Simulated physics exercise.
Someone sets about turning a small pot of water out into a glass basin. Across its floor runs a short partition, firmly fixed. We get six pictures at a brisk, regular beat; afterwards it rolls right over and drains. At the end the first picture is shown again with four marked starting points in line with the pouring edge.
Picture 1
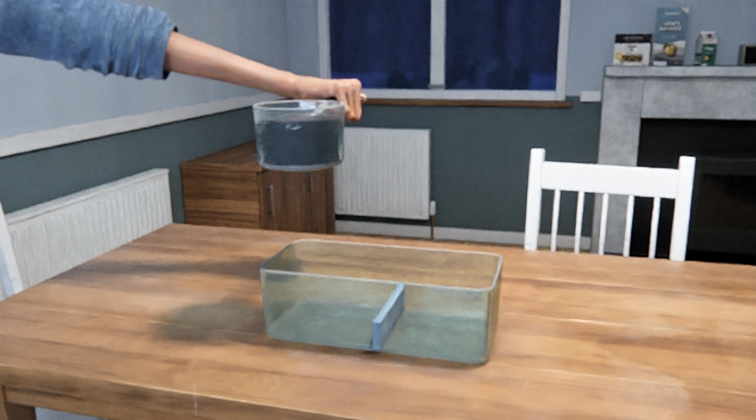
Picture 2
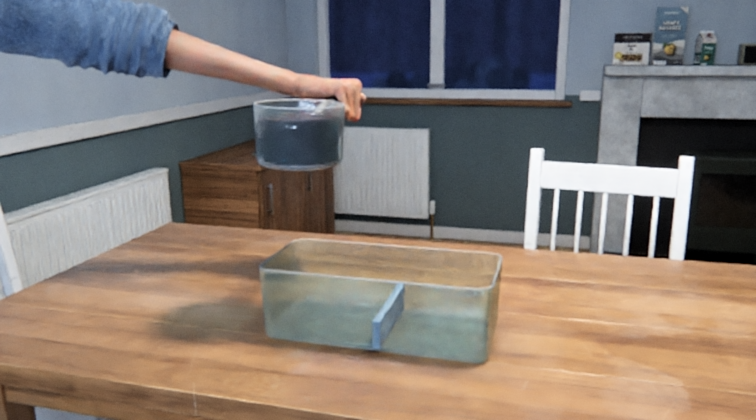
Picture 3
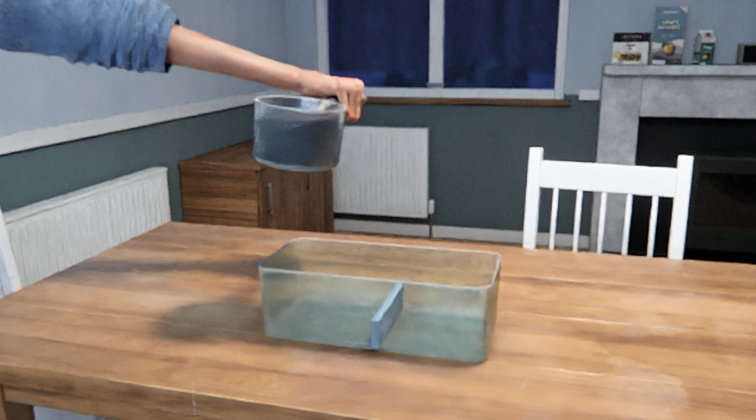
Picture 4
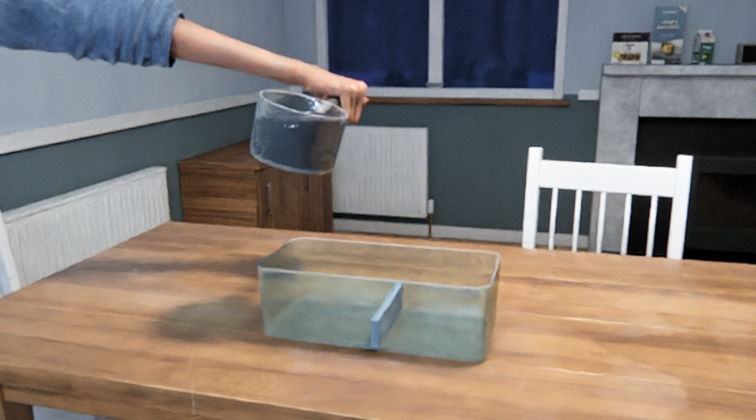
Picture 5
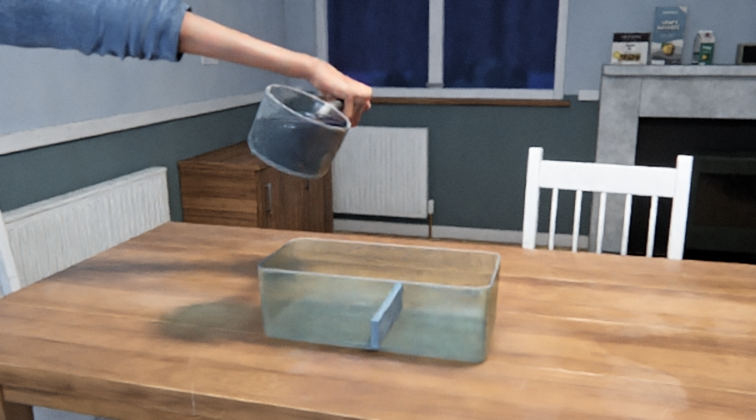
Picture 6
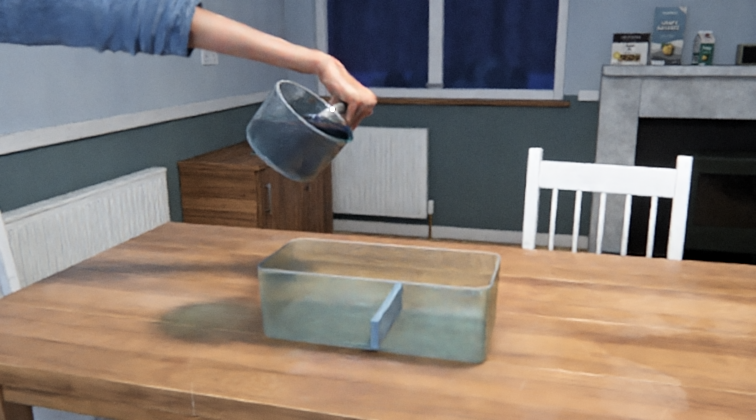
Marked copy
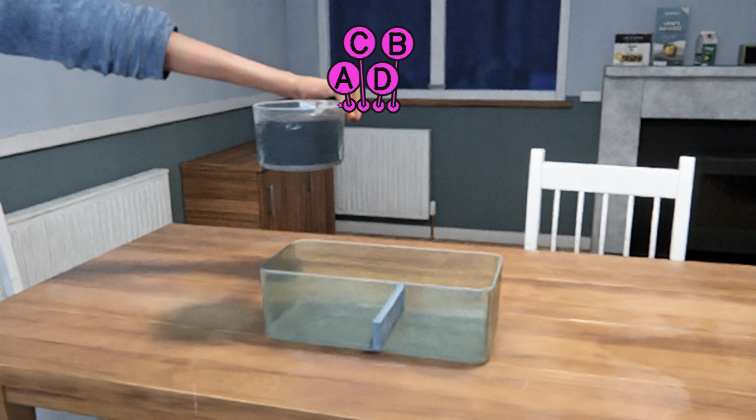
A hand holds a small glass pot of water upright above a clear basin with a short partition, on a wooden table. The hand then gradually tilts the pot to the right, more and more steeply, until the water reaches over the lip on that side.
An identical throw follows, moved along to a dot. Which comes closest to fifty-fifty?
Go for A.
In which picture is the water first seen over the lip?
Picture 6.
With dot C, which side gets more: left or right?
The right one.
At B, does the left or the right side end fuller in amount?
The right one.
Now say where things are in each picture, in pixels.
Upright, lip at (340, 105); basin from (267, 335) to (490, 362); top of the wall at (390, 302); nothing has left yet, in the first picture.
Upright, lip at (340, 105); nothing has left yet, in the second picture.
Tipped about 7°, lip at (342, 109); nothing has left yet, in the third picture.
Tipped about 16°, lip at (344, 116); nothing has left yet, in the fourth picture.
Tipped about 27°, lip at (347, 127); nothing has left yet, in the fifth picture.
Tipped about 41°, lip at (347, 139); water is over the lip, down to (347, 139), in the sixth picture.
In magenta, A at (349, 105); B at (393, 105); C at (363, 105); D at (378, 105).
Choosing A, about 49 % ends left of the wall and 47 % right of it; 4 % is lost outside.
Choosing B, about 13 % ends left of the wall and 78 % right of it; 9 % is lost outside.
Choosing C, about 27 % ends left of the wall and 69 % right of it; 5 % is lost outside.
Choosing D, about 14 % ends left of the wall and 80 % right of it; 5 % is lost outside.
